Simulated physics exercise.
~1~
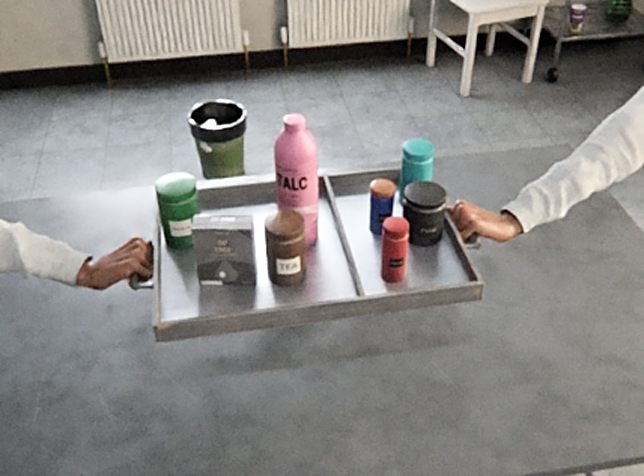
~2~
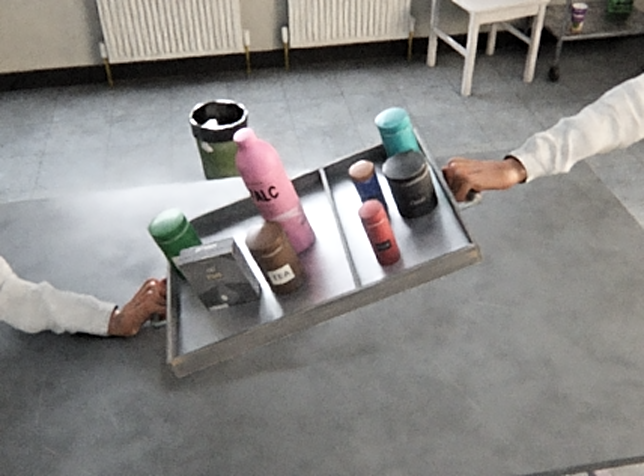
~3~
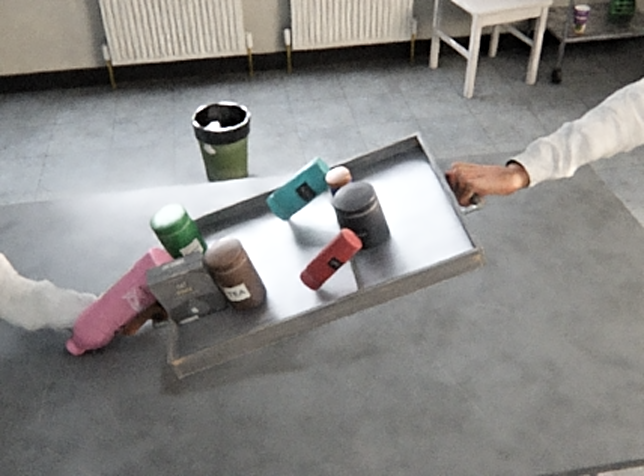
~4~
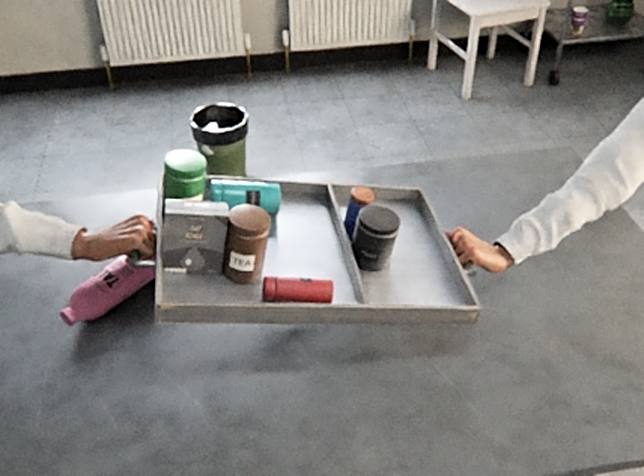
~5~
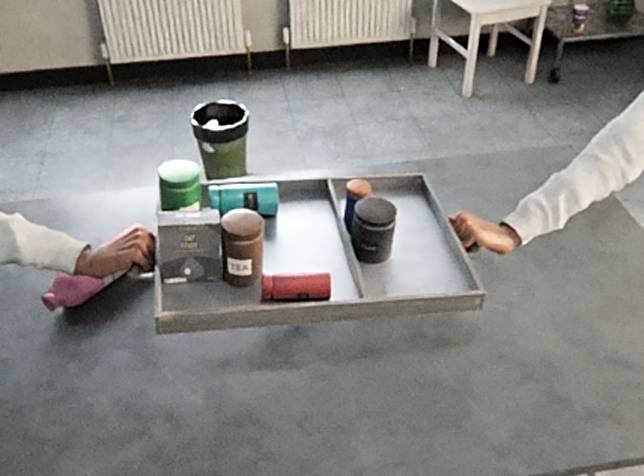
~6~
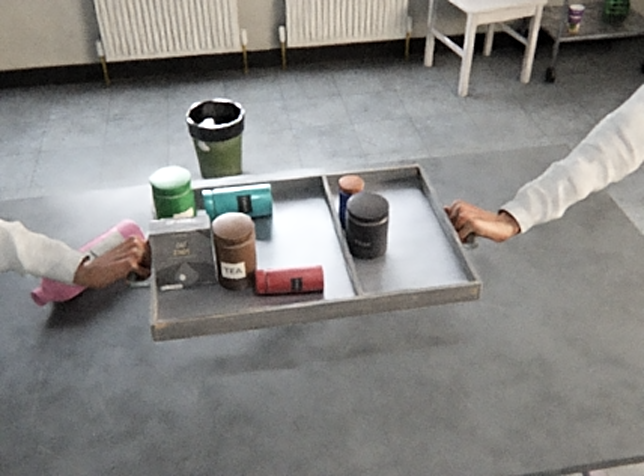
To begin with, two hands hold a divided metal tray level above a grey floor, with eight containers standing on it, among them a tall pink bottle. The hands tip the tray steeply down to the left, and the containers lean. The pink bottle topples over the left edge, while the turquoise jar and red shaker tumble leftward over the crossbar. The tray then swings back the other way and settles level. Finally, the pink bottle lies beyond the left edge, the turquoise jar and red shaker rest on their sides, and the other containers stand upright.
